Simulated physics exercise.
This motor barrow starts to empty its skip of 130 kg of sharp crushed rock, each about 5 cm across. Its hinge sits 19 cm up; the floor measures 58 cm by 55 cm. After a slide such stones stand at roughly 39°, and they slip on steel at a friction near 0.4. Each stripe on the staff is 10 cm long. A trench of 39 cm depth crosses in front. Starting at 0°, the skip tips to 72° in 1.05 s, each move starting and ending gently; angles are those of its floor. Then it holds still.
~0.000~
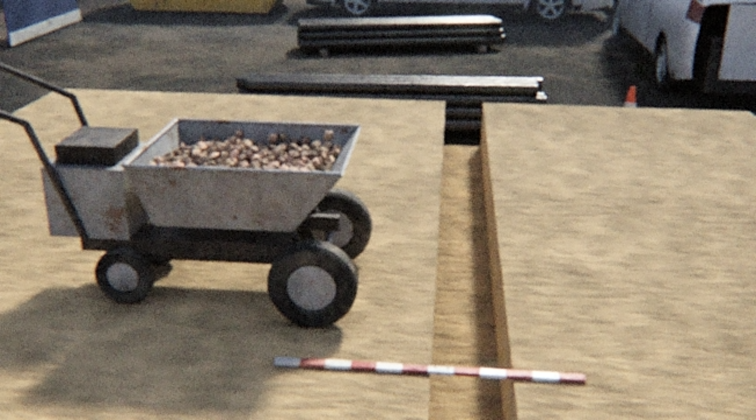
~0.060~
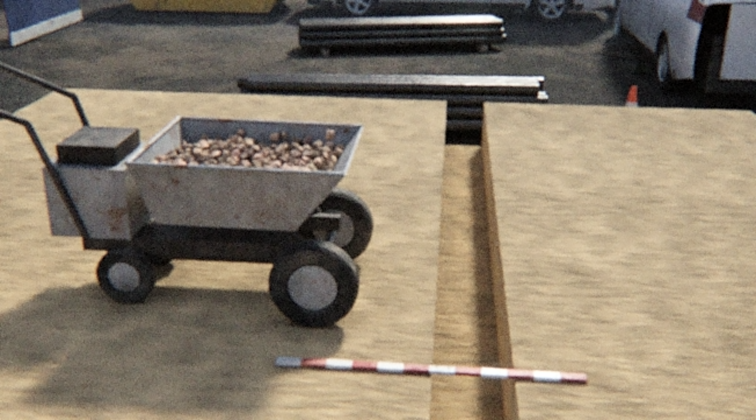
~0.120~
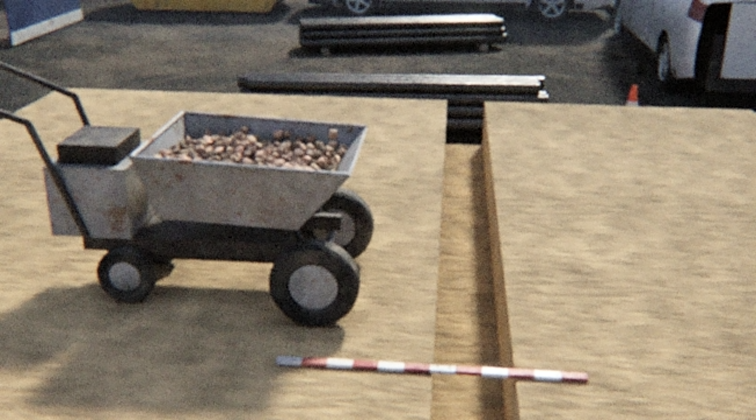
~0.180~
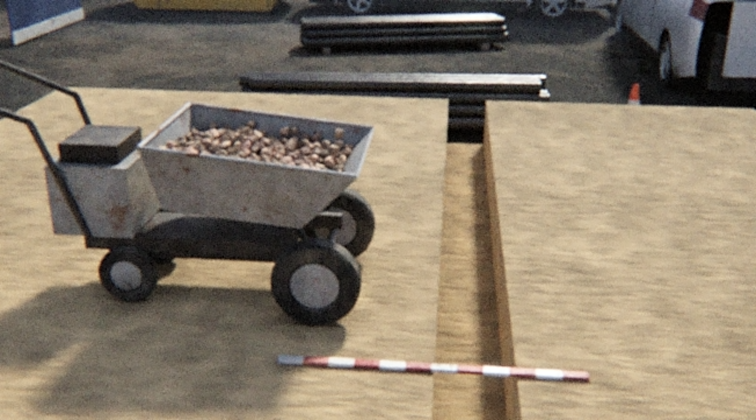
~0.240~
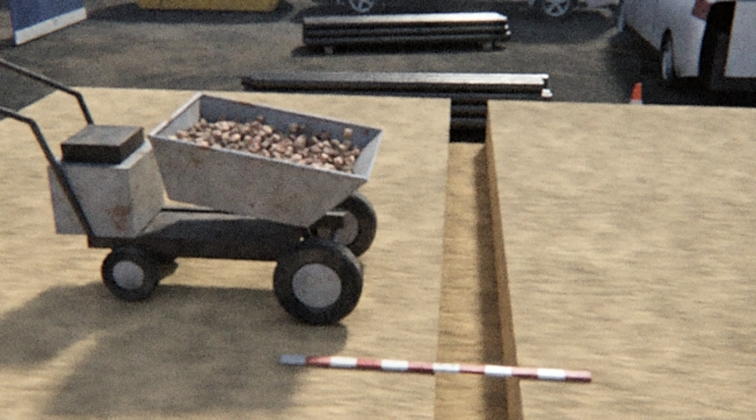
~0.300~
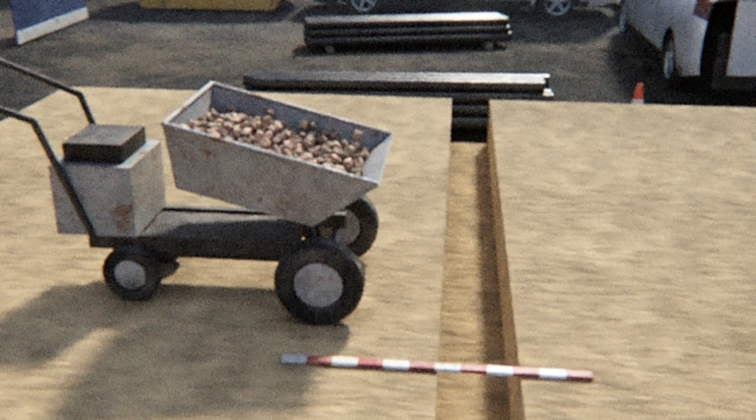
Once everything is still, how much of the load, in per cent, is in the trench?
About 90 per cent.
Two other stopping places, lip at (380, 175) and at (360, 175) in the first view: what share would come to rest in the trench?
First some 55, then 75 per cent.
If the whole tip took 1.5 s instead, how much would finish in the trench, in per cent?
Then about 95 per cent.
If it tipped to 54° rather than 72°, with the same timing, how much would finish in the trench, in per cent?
In that case some 15 per cent.
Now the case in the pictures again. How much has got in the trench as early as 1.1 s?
Some 25 per cent.
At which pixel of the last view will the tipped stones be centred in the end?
Around (479, 346).
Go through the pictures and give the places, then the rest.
The first picture shows lip at (342, 175), floor tilted 0°, highest stones at (251, 146).
In the second picture, the skip is at 1°, its lip at (344, 175); the top of the load is at (246, 144); the stones move at 0.2 m/s on average.
The third picture shows lip at (349, 176), floor tilted 3°, highest stones at (228, 142); the stones move at 0.4 m/s on average.
The fourth picture shows lip at (357, 177), floor tilted 6°, highest stones at (232, 136); the stones move at 0.5 m/s on average.
In the fifth picture, the skip is at 10°, its lip at (367, 180); the top of the load is at (219, 130); the stones move at 0.7 m/s on average.
The sixth picture shows lip at (378, 185), floor tilted 14°, highest stones at (222, 120); the stones move at 0.8 m/s on average.
After 0.8 s the floor is at 61°; 100 % in the skip; the foremost stones are at (437, 236).
After 1.1 s the floor is at 72°; 73 % in the skip, 27 % in the trench, 1 % past the trench; the foremost stones are at (520, 299).
After 1.5 s the floor is at 72°; 34 % in the skip, 56 % in the trench, 10 % past the trench; the foremost stones are at (624, 304).
After 3.5 s the floor is at 72°; 0 % in the skip, 90 % in the trench, 10 % past the trench; the foremost stones are at (661, 296).
